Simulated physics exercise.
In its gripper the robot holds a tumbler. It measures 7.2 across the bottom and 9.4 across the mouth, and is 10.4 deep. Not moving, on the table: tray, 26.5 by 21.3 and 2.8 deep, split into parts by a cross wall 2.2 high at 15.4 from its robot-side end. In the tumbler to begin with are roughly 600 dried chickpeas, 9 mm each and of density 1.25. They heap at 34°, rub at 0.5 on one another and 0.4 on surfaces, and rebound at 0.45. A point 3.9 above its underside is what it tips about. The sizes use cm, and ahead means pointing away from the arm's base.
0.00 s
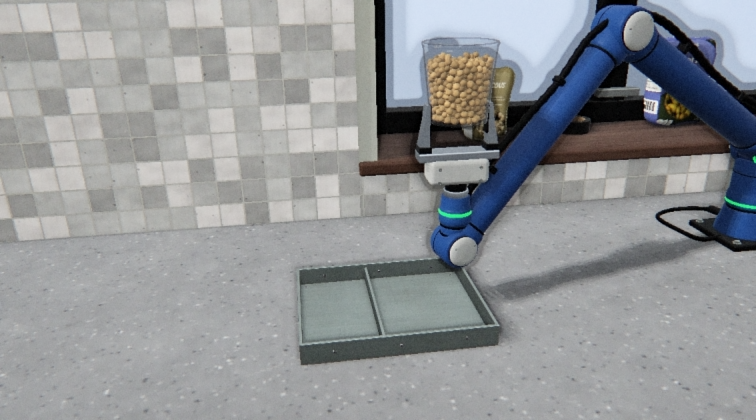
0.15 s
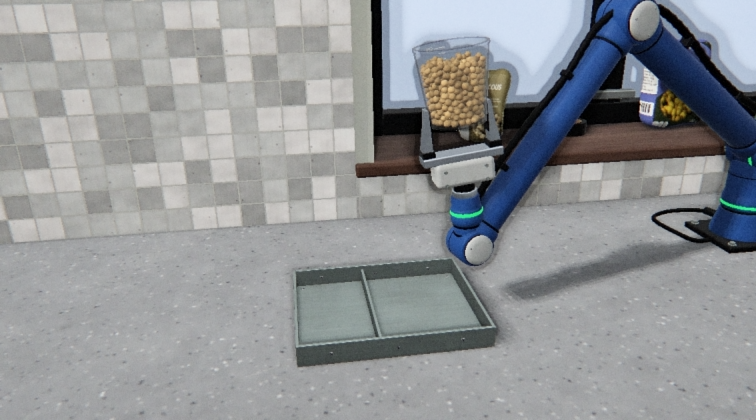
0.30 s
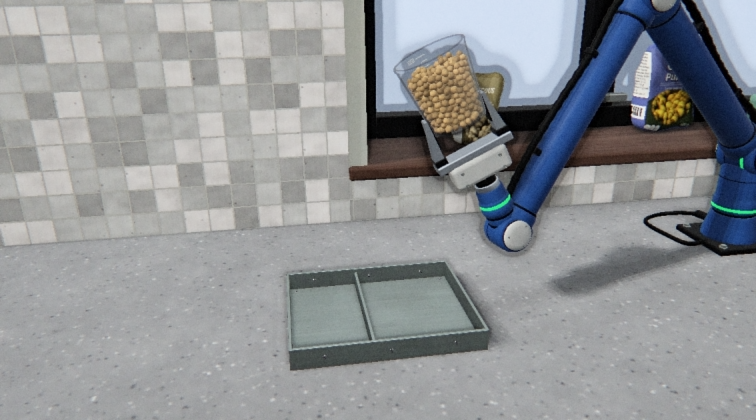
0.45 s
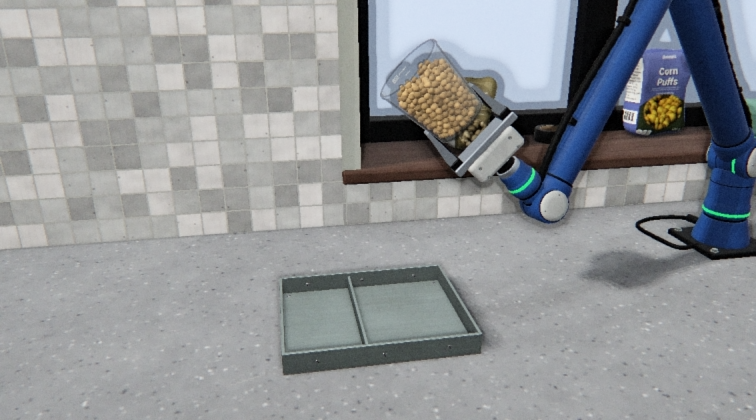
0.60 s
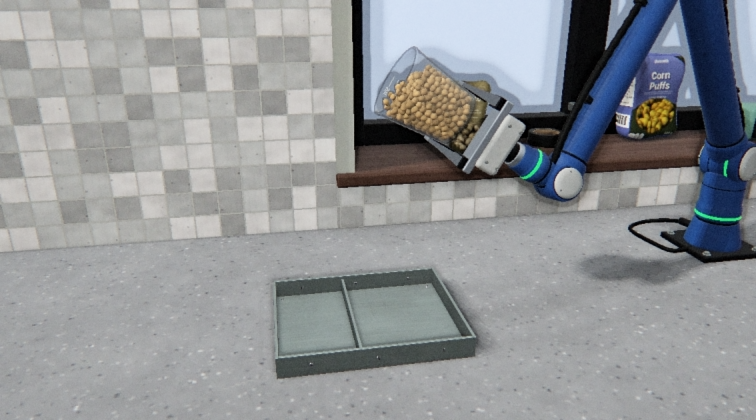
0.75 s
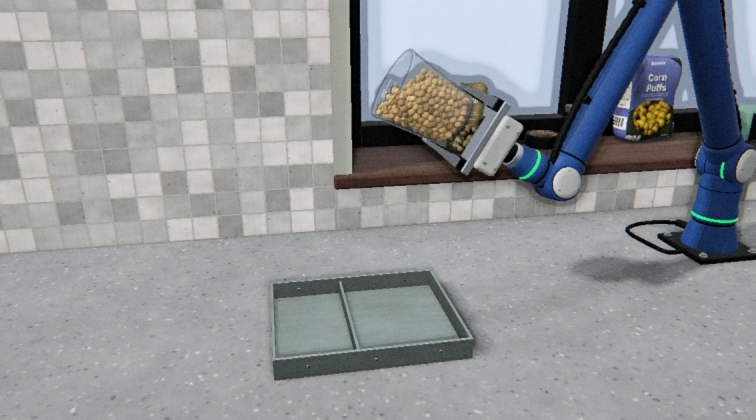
Blue robot arm tilting a clear tumbler of chickpeas steeply to the left behind an empty divided tray on a grey counter.
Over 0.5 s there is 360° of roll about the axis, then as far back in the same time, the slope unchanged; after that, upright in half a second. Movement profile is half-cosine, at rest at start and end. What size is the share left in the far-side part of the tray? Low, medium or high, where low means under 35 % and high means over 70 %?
Low.
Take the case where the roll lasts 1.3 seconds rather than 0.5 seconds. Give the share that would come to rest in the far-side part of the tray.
Then roughly 5 per cent.
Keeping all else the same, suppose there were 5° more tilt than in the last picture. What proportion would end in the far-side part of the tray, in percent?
Then roughly 5 per cent.
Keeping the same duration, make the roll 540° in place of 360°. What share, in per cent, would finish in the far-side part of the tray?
I'd put it at about 5 %.
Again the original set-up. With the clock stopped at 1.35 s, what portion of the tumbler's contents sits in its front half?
45 per cent, roughly.
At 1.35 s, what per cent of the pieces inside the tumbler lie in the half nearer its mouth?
Looks like around 45 per cent to me.
By 1.35 s, tipped 59°, highest piece 37 above the table; 593 in the tumbler, 1 in the robot-side part, 3 in flight or on a rim.
By 1.95 s, tipped 39°, highest piece 38 above the table; 582 in the tumbler, 6 on the table or floor, 4 in the far-side part, 2 in the robot-side part, 3 in flight or on a rim.
By 2.45 s, upright, highest piece 39 above the table; 581 in the tumbler, 8 on the table or floor, 5 in the far-side part, 2 in the robot-side part, 1 in flight or on a rim.
By 3.15 s, upright, highest piece 39 above the table; 581 in the tumbler, 8 on the table or floor, 5 in the far-side part, 3 in the robot-side part.
Final count, 581 in the tumbler, 8 on the table or floor, 5 in the far-side part, 3 in the robot-side part. That is 1 % in the far-side part of the tray.
